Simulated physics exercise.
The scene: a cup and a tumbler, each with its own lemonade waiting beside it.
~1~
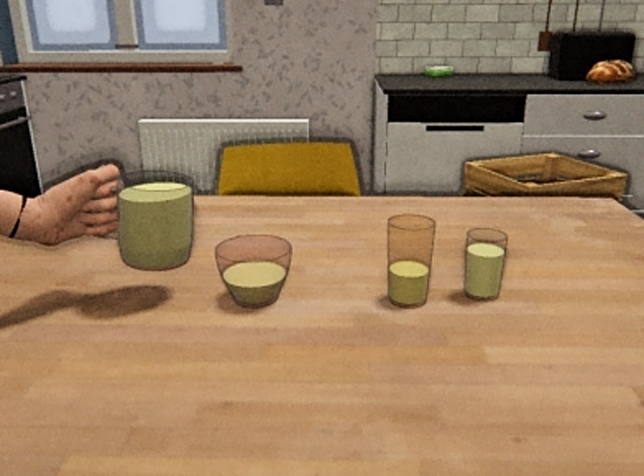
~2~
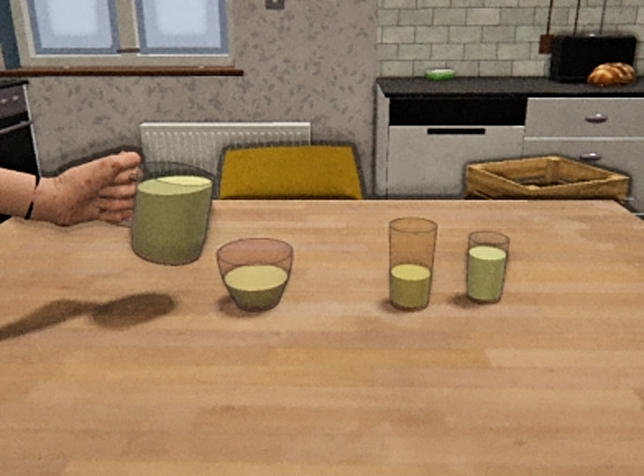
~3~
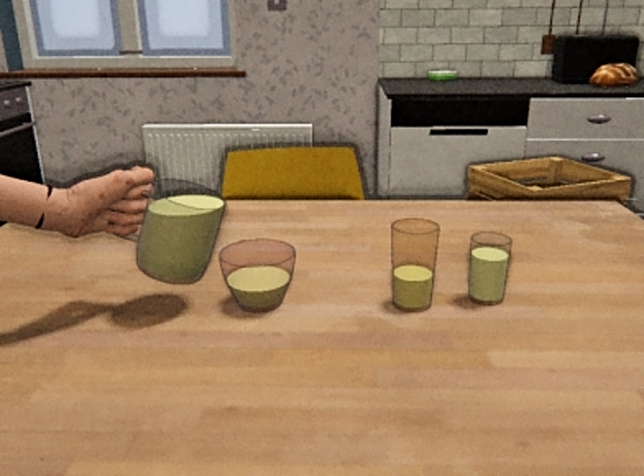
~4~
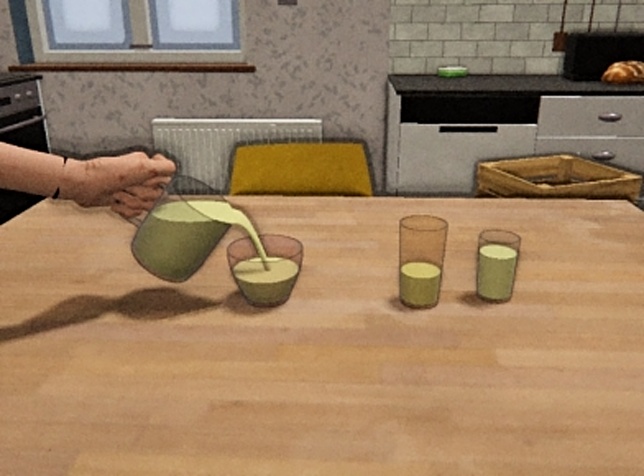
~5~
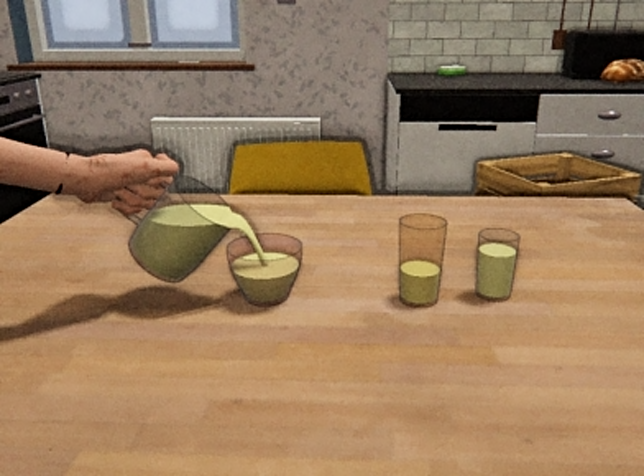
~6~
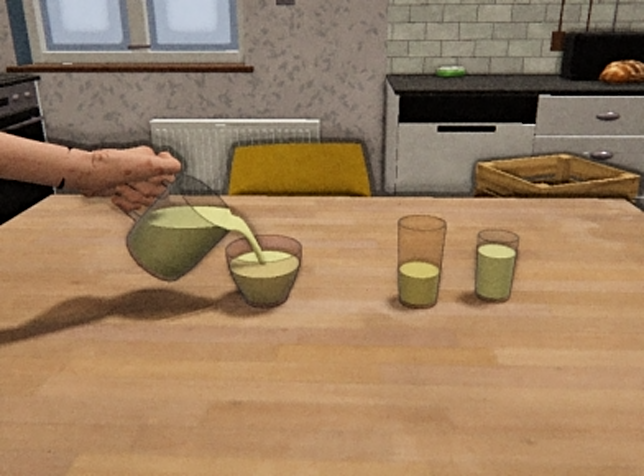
In a kitchen, a hand at the left holds a mug of pale green drink above a wooden table with a cup and two glasses on it. The hand moves the mug slightly right and tilts it toward the cup, then pours a stream, and the level in the cup rises.
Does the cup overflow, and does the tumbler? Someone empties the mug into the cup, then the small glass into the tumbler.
The cup overflows; the tumbler does not overflow.
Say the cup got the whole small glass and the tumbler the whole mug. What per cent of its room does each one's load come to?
Taking them in order, that works out to 50 and 270 in a hundred.
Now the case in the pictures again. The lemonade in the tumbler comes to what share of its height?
I'd put it at some 75 per cent.
Shortly, the cup is full to the brim, some went over its rim.
At the finish, the cup is full to the brim, some went over its rim; the tumbler is about three quarters full.
